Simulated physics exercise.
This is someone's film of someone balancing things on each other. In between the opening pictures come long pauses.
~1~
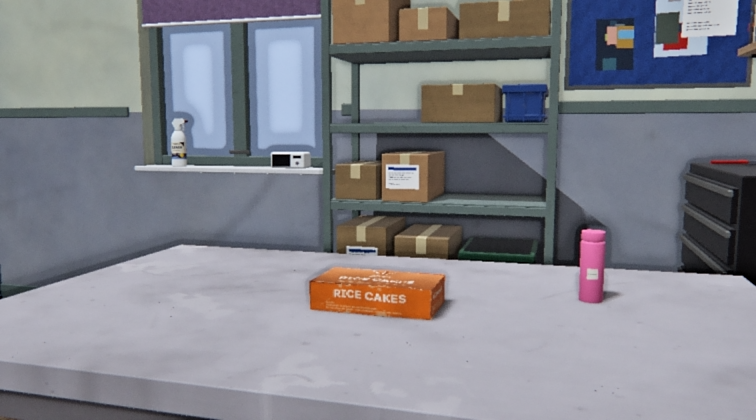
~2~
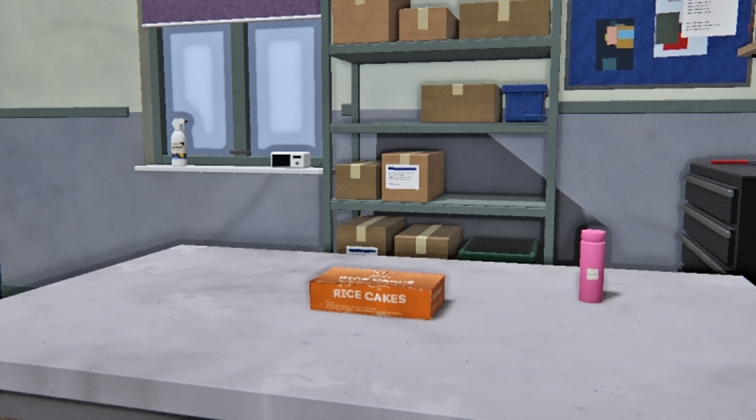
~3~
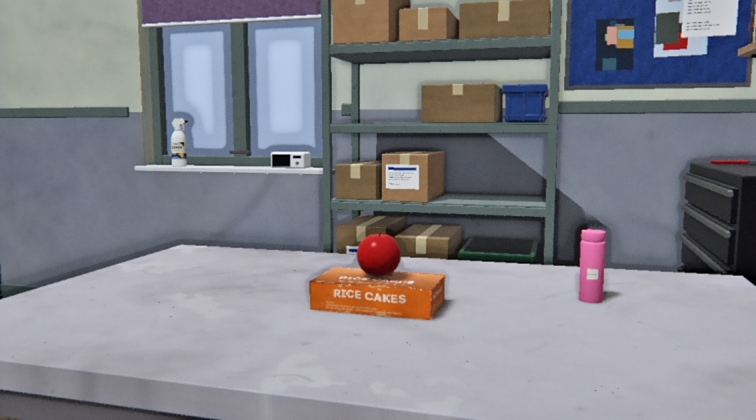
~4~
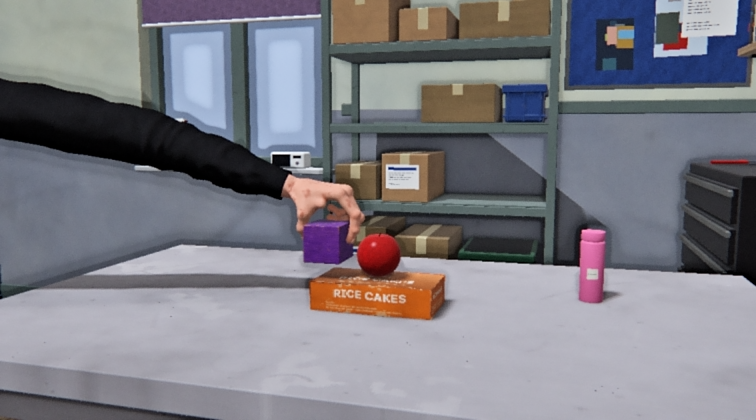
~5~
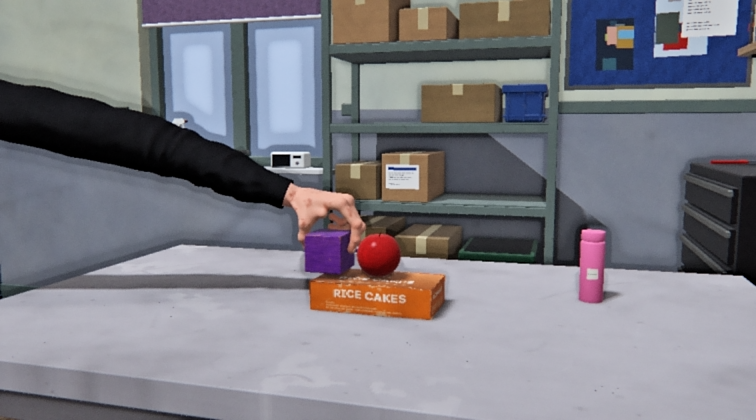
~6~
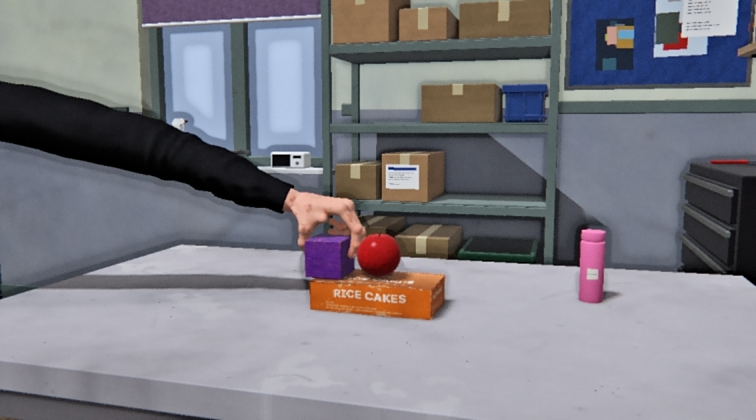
The footage shows an orange rice cakes packet and a pink shaker on a table; a red apple appears on the packet, then a hand reaches in from the left and lowers a purple block slightly beside the apple.
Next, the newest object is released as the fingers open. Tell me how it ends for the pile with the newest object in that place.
It ends with the pile still standing.
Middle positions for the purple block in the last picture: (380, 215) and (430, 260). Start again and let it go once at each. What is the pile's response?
Try one: It topples; try two: It stands firm.
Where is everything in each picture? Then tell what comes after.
In the first frame, the last thing is not in view yet; pink shaker (592, 266).
In the second frame, the last thing is not in view yet.
In the third frame, the last thing is not in view yet; orange packet (379, 292).
In the fourth frame, on its way; purple block (329, 241); pink shaker (592, 266).
In the fifth frame, on its way; purple block (330, 251); red apple (379, 255).
In the sixth frame, in place under the hand; purple block (330, 255); orange packet (379, 292).
Then, 0.80 s after the last picture, nothing has stirred.
Then, 1.70 s after the last picture, purple block resting near (330, 256).
At rest, all 4 in place. Seen from the same camera at the end, purple block near (330, 256). The pile keeps its balance.
